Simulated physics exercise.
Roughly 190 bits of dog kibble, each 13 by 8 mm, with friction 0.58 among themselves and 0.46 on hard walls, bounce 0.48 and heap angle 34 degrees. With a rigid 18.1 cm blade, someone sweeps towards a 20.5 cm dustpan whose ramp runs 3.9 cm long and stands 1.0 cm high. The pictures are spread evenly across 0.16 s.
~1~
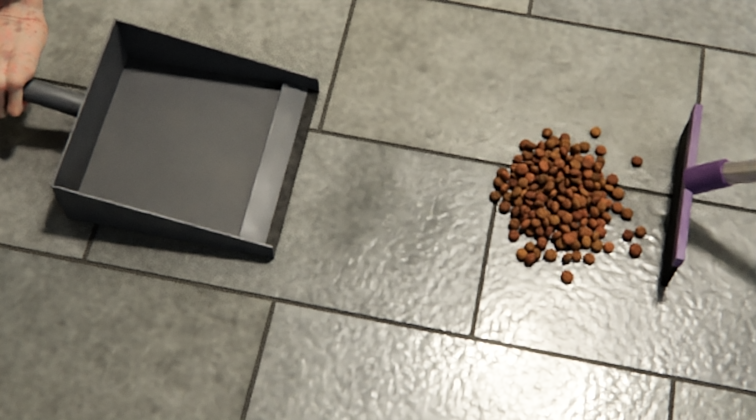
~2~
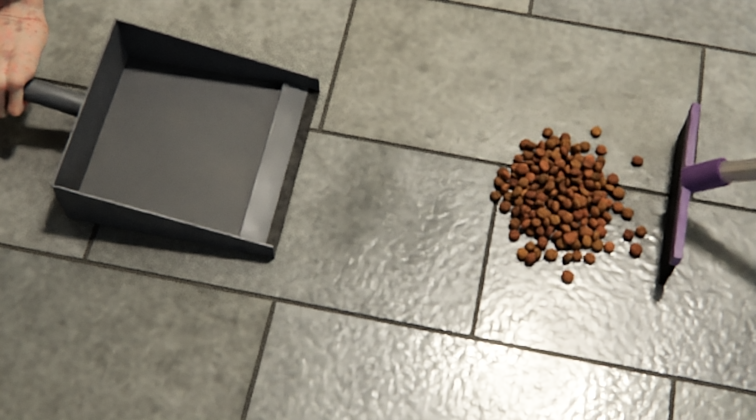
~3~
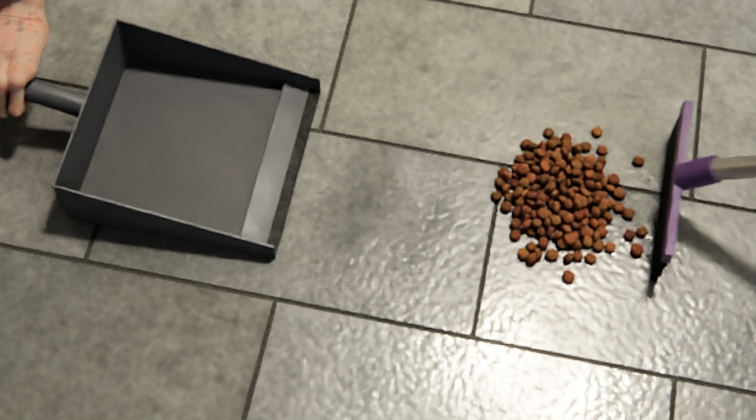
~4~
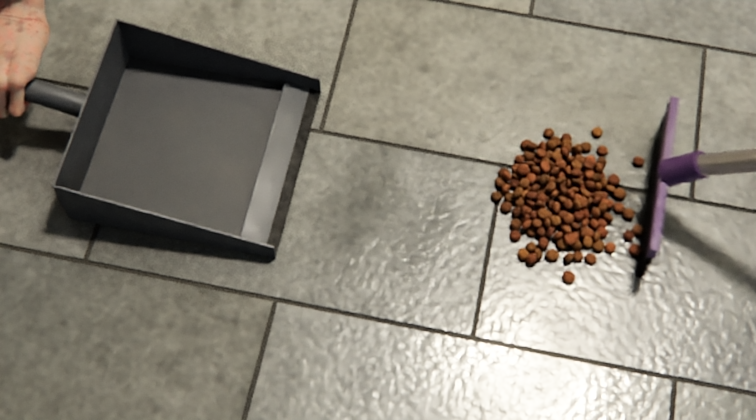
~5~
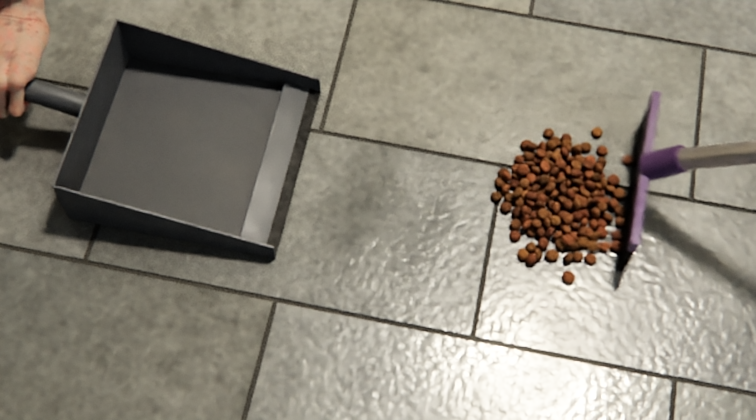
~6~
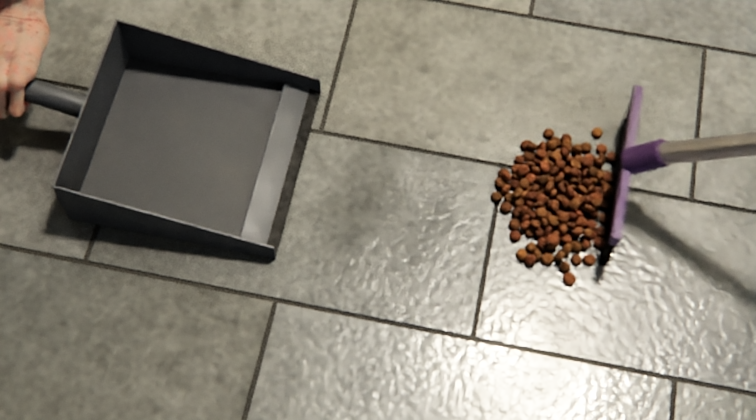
A grey tiled floor with dark grout lines is seen from above at a slight tilt, light glinting off its lower right part. A hand at the left edge holds a dark grey dustpan, with a heap of reddish-brown kibble right of centre and a purple blade on a pale handle at the right. The blade slides a short way left into the heap's right edge, nudging some pieces, while the dustpan and camera stay still.
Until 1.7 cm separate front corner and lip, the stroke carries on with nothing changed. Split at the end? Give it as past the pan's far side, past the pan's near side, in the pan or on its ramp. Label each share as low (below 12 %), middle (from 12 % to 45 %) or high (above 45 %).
Past the pan's far side - middle; past the pan's near side - low; in the pan or on its ramp - middle.
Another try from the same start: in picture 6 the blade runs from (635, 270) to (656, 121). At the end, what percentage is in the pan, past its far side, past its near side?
Split: Pan = 10, far = 5, near = 25.
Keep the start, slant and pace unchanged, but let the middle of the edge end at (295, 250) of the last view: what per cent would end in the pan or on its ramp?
That would come to near 25 percent.
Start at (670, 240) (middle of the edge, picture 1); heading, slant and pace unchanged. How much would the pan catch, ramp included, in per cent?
40 per cent, roughly.
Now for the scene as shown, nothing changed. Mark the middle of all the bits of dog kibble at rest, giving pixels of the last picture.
About (302, 130).
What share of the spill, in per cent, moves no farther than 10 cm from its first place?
10 %.
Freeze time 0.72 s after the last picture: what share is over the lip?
By that time, around 35 percent.
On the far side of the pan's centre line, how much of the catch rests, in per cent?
Some 90 per cent.
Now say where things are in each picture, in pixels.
In the first picture, blade from (678, 261) to (696, 114), moved 0.0 cm, 0 of the pieces shifted so far; middle of the pieces at (562, 191); pan at (179, 149).
In the second picture, blade from (675, 260) to (693, 112), moved 0.3 cm, 0 of the pieces shifted so far; middle of the pieces at (563, 191).
In the third picture, blade from (667, 257) to (686, 110), moved 1.2 cm, 0 of the pieces shifted so far; middle of the pieces at (564, 191).
In the fourth picture, blade from (652, 252) to (672, 106), moved 2.7 cm, 1 of the pieces shifted so far; middle of the pieces at (564, 191).
In the fifth picture, blade from (633, 246) to (654, 101), moved 4.6 cm, 10 of the pieces shifted so far; middle of the pieces at (563, 192).
In the sixth picture, blade from (615, 240) to (637, 95), moved 6.5 cm, 54 of the pieces shifted so far; middle of the pieces at (562, 192); pan at (181, 150).
Then, 0.25 s after the last picture, middle of the blade 18 cm from the lip; 0 % over the lip, far side 10 %, near side 0 %.
Then, 0.43 s after the last picture, middle of the blade 7 cm from the lip; 0 % over the lip, far side 20 %, near side 0 %.
Then, 0.72 s after the last picture, middle of the blade 2 cm from the lip; 35 % over the lip, far side 25 %, near side 0 %.
In the end, far side 25 %, near side 0 %, pan 35 %, in front of the lip or behind the blade 40 %.
